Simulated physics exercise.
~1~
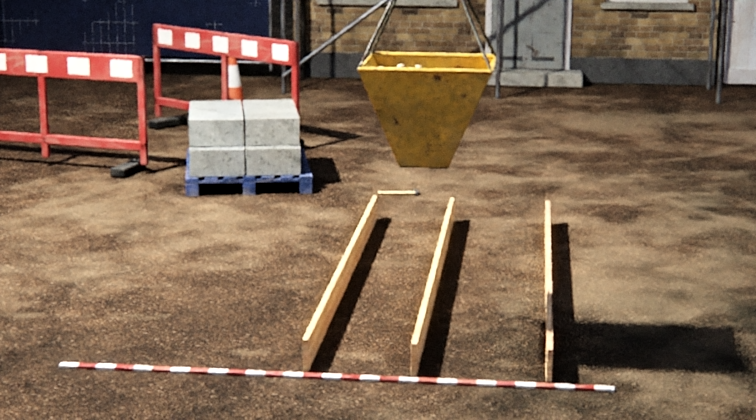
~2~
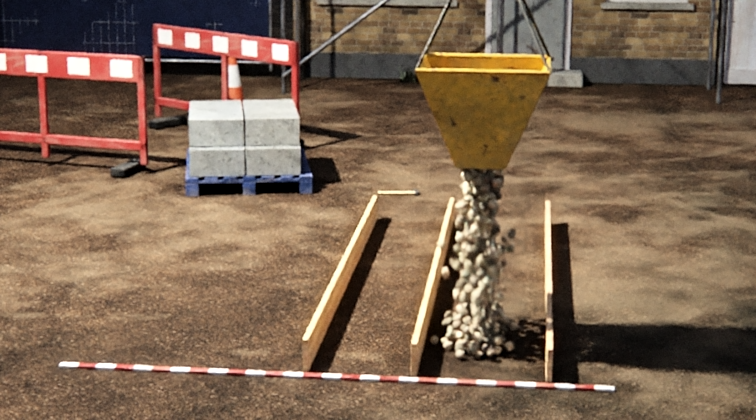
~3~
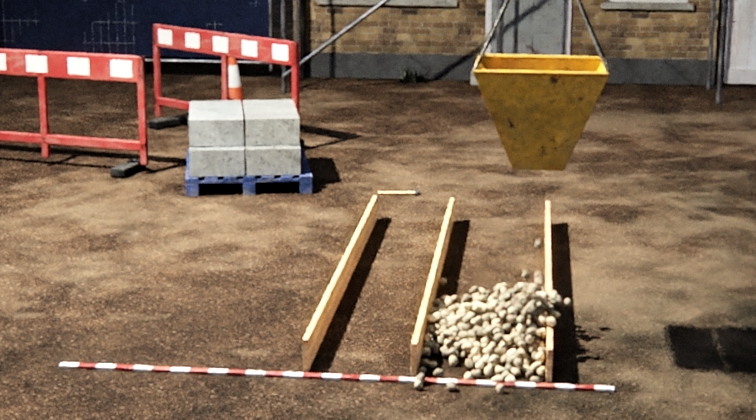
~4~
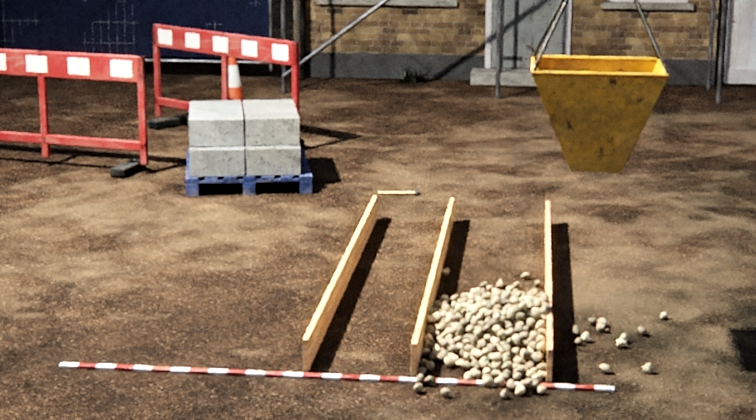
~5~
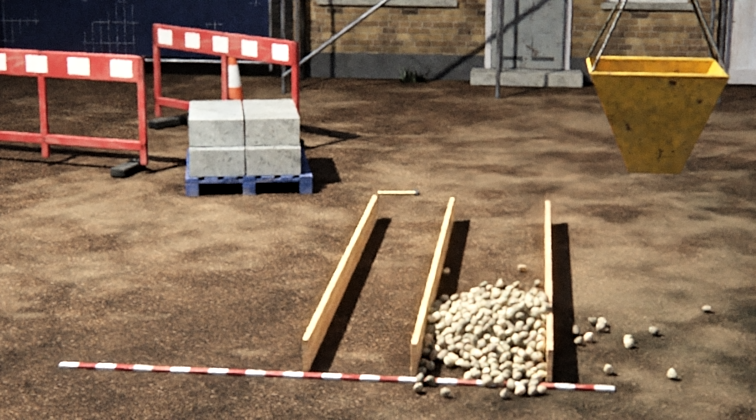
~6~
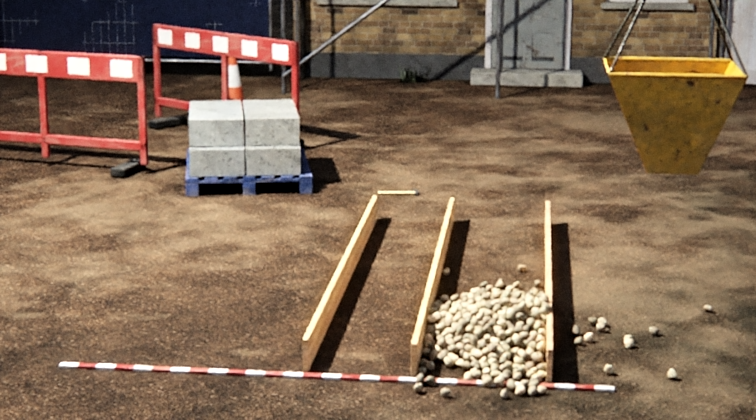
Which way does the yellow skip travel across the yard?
The yellow skip travels to the right, carrying on that way after its stones have dropped out.
